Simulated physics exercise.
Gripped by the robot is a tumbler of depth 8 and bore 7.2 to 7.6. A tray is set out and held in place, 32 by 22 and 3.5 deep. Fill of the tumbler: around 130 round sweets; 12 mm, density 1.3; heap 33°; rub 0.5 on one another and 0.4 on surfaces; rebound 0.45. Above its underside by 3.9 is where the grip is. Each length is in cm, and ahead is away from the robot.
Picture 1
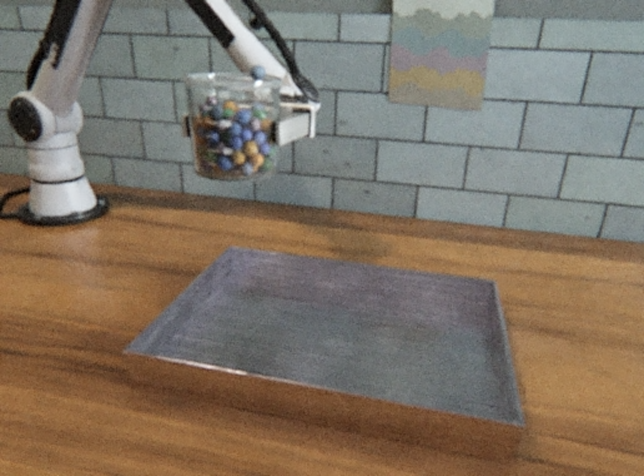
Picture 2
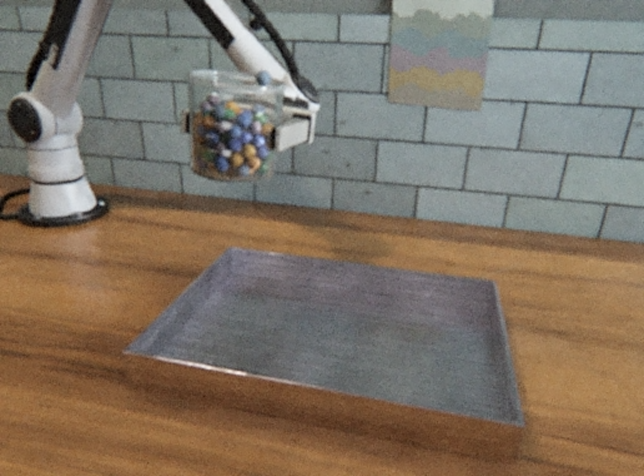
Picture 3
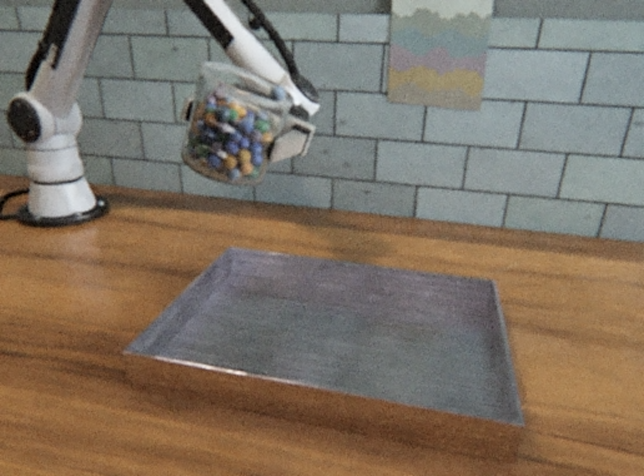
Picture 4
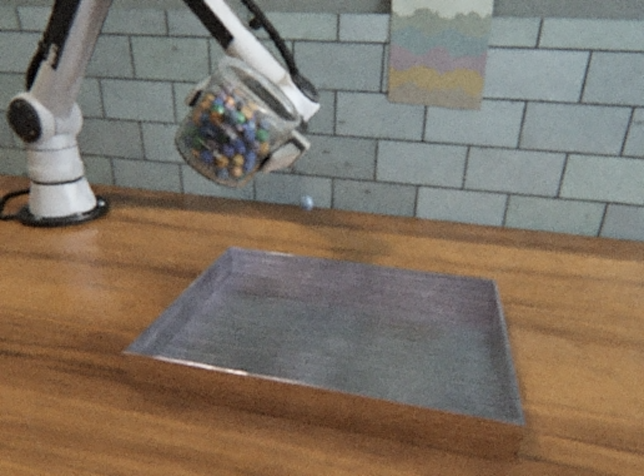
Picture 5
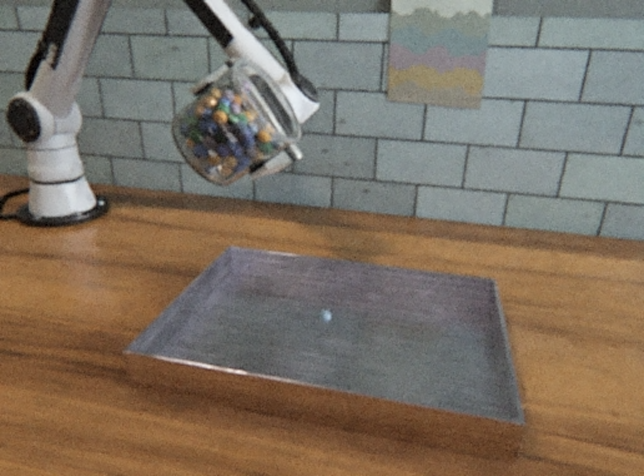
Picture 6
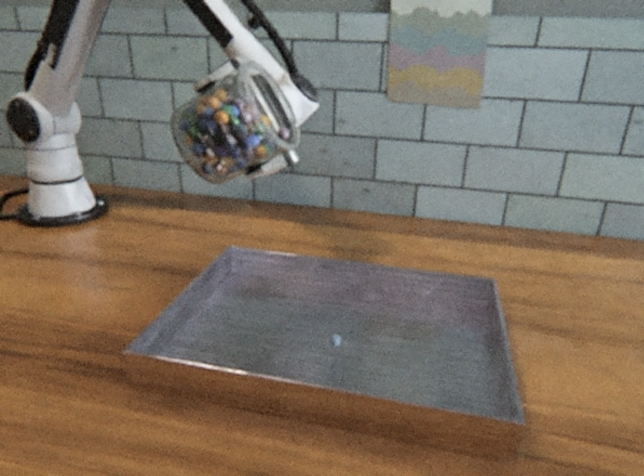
A robot arm gradually tilts a clear tumbler of colourful round sweets above a rectangular tray on a wooden surface; one pale blue sweet drops out and lands in the tray while the others remain in the tumbler.
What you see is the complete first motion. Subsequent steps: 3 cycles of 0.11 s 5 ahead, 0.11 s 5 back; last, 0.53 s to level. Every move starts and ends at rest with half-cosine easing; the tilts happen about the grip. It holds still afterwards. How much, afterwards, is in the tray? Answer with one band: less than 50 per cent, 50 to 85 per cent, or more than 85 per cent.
Less than 50 per cent.
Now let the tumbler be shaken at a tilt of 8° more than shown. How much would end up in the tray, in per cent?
About 65 %.
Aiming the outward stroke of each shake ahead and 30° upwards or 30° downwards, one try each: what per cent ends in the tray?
70 and 15 %.
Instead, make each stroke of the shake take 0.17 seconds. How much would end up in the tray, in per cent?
In that case about 10 in a hundred.
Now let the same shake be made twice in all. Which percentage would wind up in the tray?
Expected share: About 35 %.
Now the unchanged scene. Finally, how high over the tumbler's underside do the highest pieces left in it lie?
Around 6.0 cm up.
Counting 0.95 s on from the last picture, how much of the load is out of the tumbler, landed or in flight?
I'd put it at some 45 percent up to then.
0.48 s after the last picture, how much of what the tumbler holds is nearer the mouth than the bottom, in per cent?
My estimate is near 40 per cent.
Then, 0.48 s on, tilted 59° forward, highest piece 22 above the table; 88 in the tumbler, 26 in the tray, 18 in flight or on a rim.
Then, 0.95 s on, tilted 25° forward, highest piece 24 above the table; 74 in the tumbler, 55 in the tray, 3 on the table or floor.
Then, 1.39 s on, level, highest piece 24 above the table; 74 in the tumbler, 55 in the tray, 3 on the table or floor.
Then, 2.44 s on, level, highest piece 24 above the table; 74 in the tumbler, 55 in the tray, 3 on the table or floor.
In the end, 74 in the tumbler, 55 in the tray, 3 on the table or floor. That is 42 % in the tray.
